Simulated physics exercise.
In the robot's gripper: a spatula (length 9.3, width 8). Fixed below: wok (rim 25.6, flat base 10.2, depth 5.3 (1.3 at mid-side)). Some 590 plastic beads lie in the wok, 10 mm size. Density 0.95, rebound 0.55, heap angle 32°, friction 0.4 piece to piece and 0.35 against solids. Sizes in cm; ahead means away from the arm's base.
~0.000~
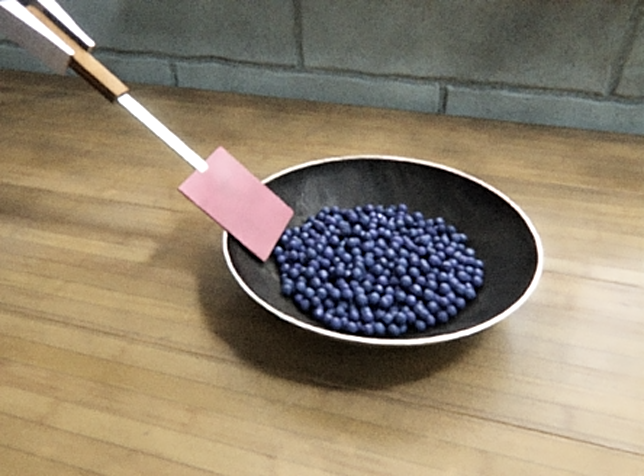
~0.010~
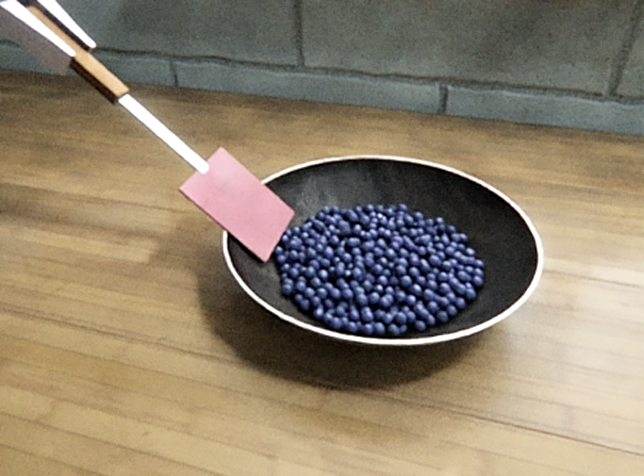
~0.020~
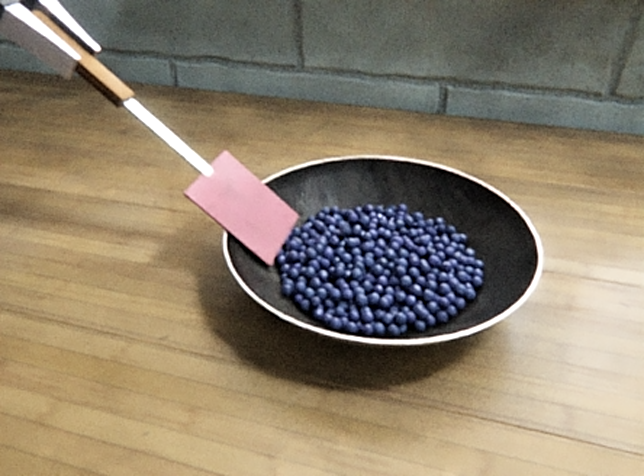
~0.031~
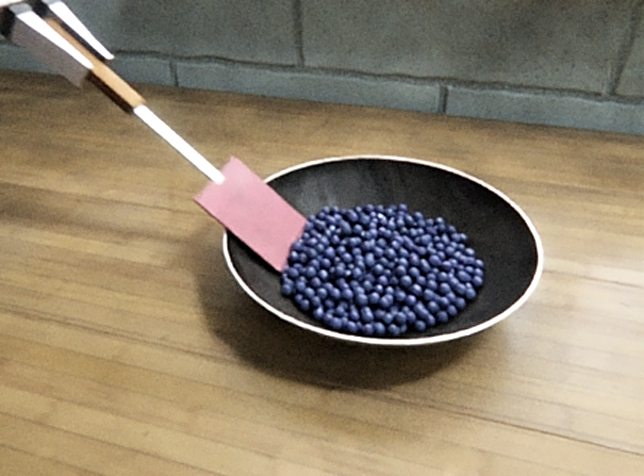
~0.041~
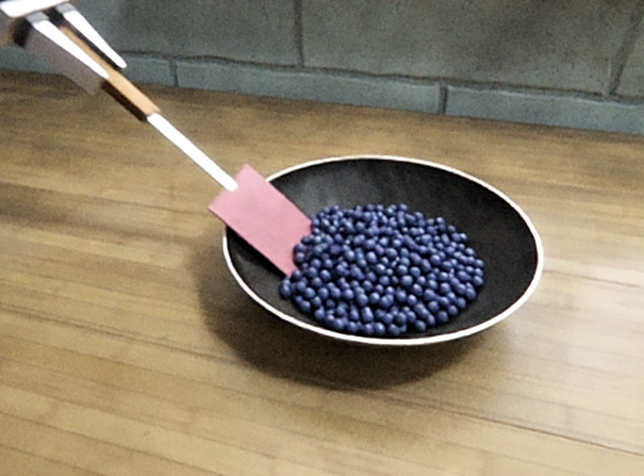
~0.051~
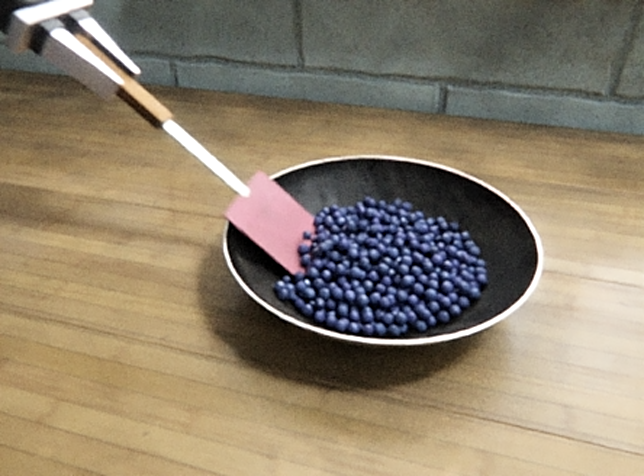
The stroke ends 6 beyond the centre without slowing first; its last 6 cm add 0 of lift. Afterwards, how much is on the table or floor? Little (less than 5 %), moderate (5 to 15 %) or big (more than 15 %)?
A moderate share, 5 to 15 %, ends on the table or floor.
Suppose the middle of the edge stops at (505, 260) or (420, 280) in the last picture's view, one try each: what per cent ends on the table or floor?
Some 45 and 0 per cent.
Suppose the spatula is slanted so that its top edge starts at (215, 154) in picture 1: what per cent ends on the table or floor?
Some 20 per cent.
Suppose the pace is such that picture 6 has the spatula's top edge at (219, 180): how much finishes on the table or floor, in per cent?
About 0 per cent.
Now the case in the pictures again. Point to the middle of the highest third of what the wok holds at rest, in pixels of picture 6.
At about (476, 260).
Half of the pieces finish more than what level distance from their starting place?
Roughly 5 cm.
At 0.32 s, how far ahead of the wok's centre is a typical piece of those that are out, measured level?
Some 16 cm.
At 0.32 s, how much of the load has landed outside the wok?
About 8 per cent.
After 0.08 s, sloping 41°, highest piece 5 above the table; 588 in the wok.
After 0.11 s, sloping 41°, highest piece 7 above the table; 588 in the wok.
After 0.32 s, sloping 41°, highest piece 6 above the table; 529 in the wok, 48 on the table or floor, 11 on the blade or in flight.
After 1.37 s, sloping 41°, highest piece 6 above the table; 527 in the wok, 61 on the table or floor.
In the end, 527 in the wok, 61 on the table or floor. That is 10 % on the table or floor.
